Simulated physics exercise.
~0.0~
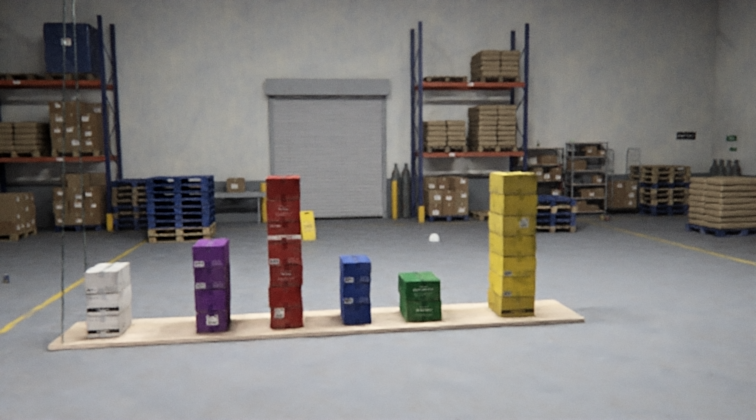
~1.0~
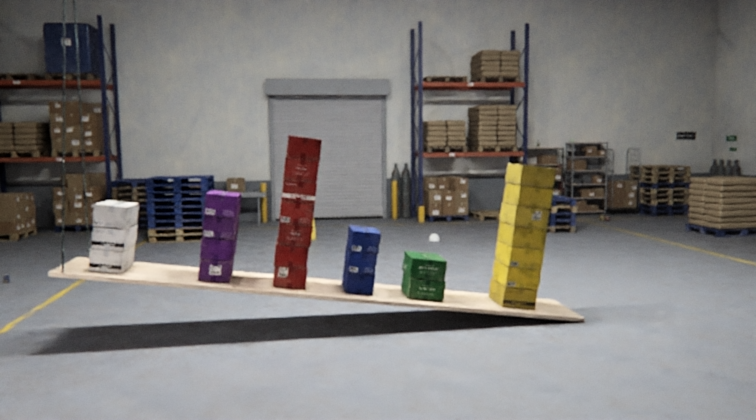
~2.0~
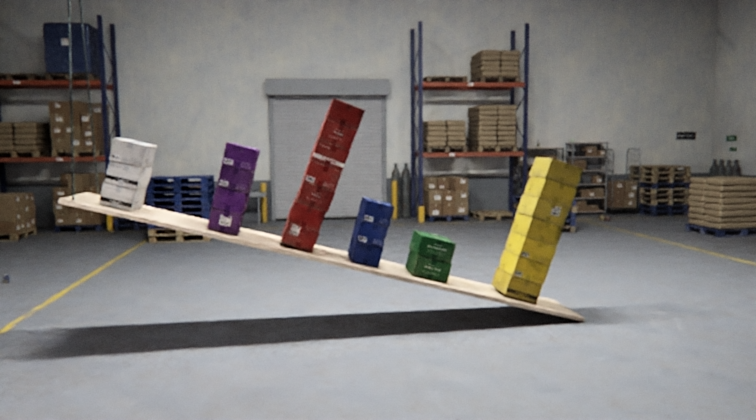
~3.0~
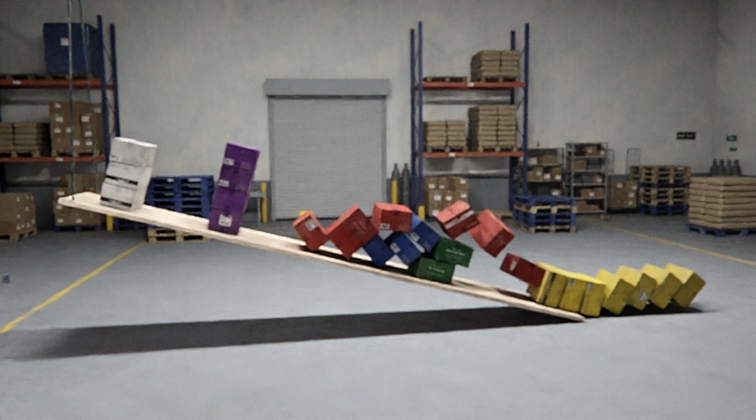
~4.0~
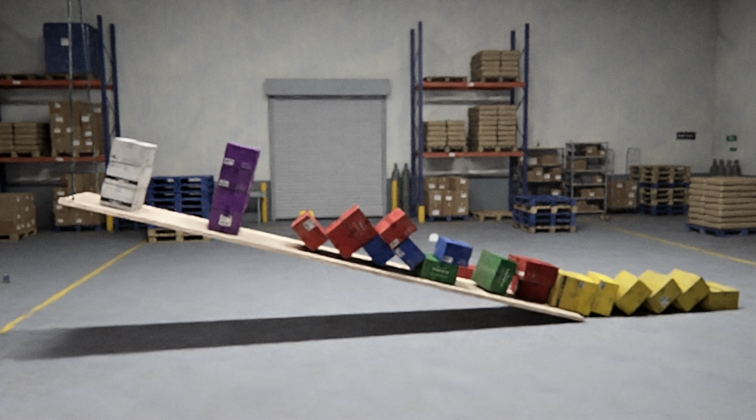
Flat rack tilting up at its left end, yellow, red, blue and green carton piles toppling right, purple and white staying upright.
